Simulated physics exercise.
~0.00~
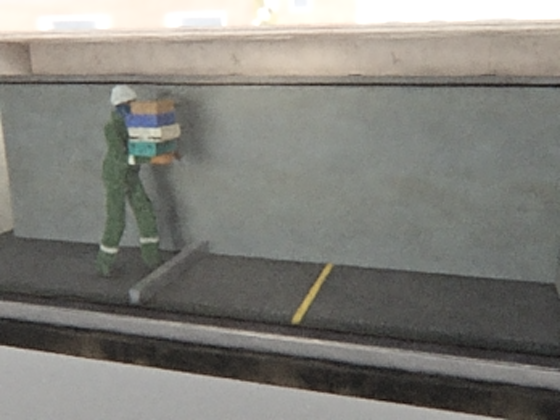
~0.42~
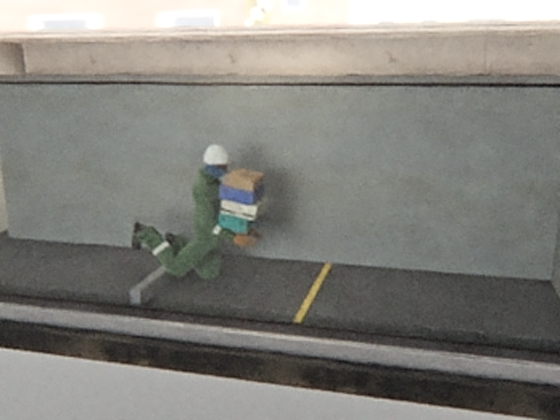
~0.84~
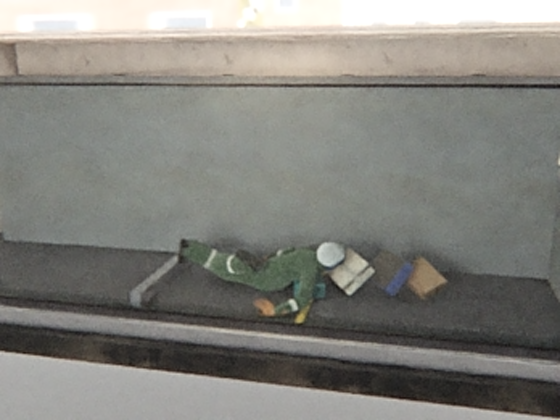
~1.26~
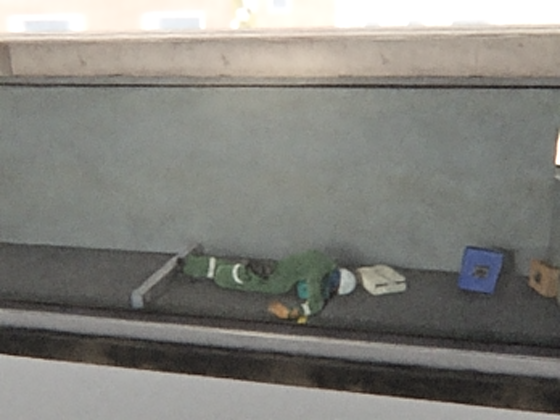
At first, a figure in green overalls and a white helmet stands behind a low floor rail, holding a stack of coloured boxes against the chest. The figure pitches to the right over the rail, dropping toward the knees with the lower legs kicked up behind and the stack still in front. It then falls flat, face down, and the boxes spill ahead, tumbling to the right. The white parcel stops just beyond the helmet, past the yellow line, while the blue and brown boxes travel farther right. The figure ends stretched out and limp, with its feet near the rail.
